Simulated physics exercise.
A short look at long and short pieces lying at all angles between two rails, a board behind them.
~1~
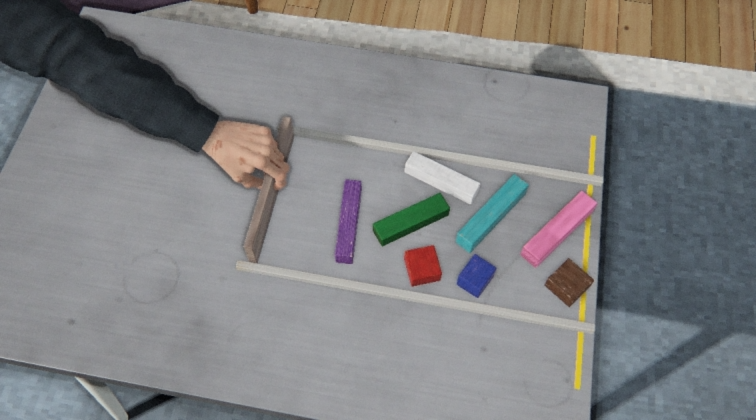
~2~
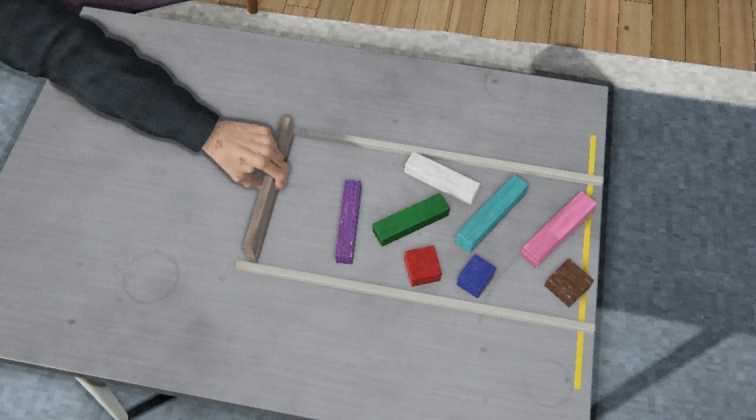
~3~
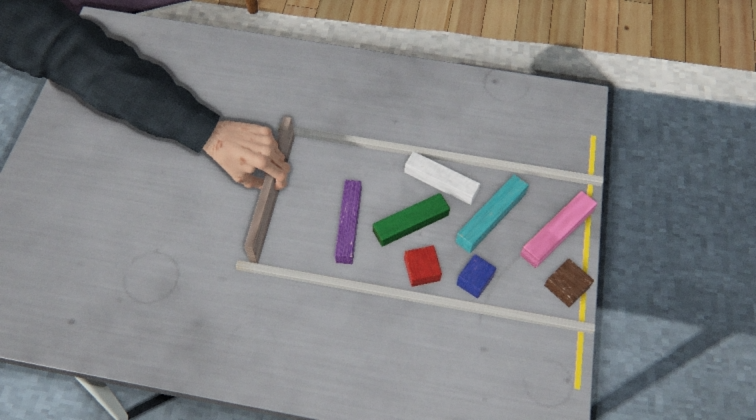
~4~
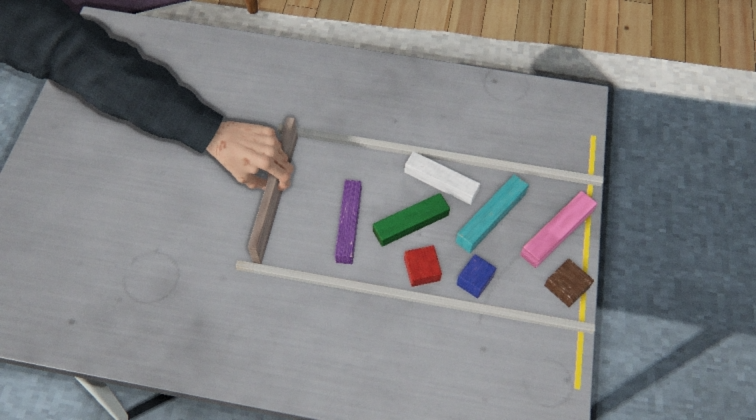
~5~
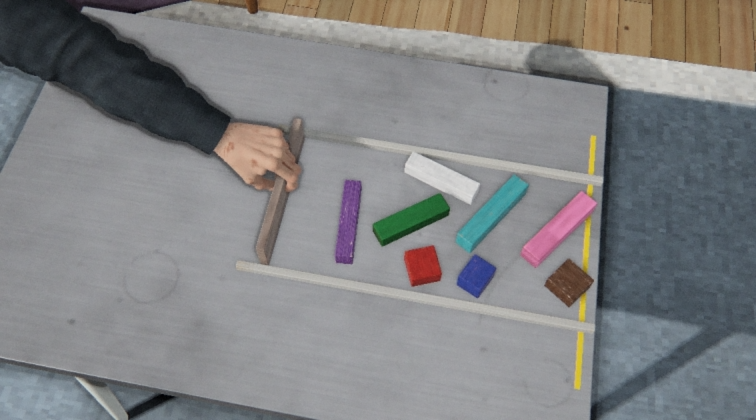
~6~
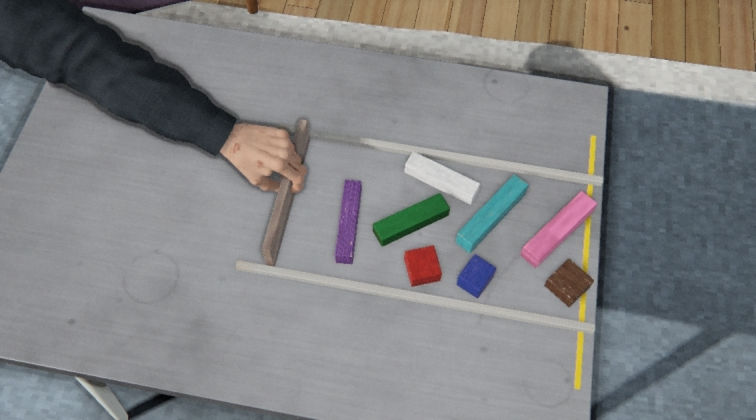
The clip opens on a gray tabletop where colored sticks and blocks lie at various angles between two pale rails, with a hand holding a brown board at the left. The board stays nearly still at first, then the hand slides it slightly right, while the pieces remain unmoved.
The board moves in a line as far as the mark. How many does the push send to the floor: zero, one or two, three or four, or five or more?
The number that fall off is five or more.
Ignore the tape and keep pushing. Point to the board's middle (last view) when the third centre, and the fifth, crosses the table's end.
About (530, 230), then (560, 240).
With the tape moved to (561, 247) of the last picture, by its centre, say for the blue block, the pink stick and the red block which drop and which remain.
The blue block goes over, the pink stick is lost, the red block survives.
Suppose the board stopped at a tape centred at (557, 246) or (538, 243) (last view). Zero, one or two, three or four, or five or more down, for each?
For each place: Three or four; either three or four.
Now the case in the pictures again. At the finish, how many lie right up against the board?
1 of them.
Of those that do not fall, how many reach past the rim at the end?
1 of them.
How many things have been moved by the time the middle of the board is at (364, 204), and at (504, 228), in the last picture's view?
At the one place 2, at the other 8.
Soon after, none off yet; brown block at rest near (569, 283); pink stick at rest near (559, 229); turquoise bar at rest near (493, 213).
At rest, the number that fall off is five or more; fallen, green stick, red block, white bar, blue block, turquoise bar, pink stick and brown block.
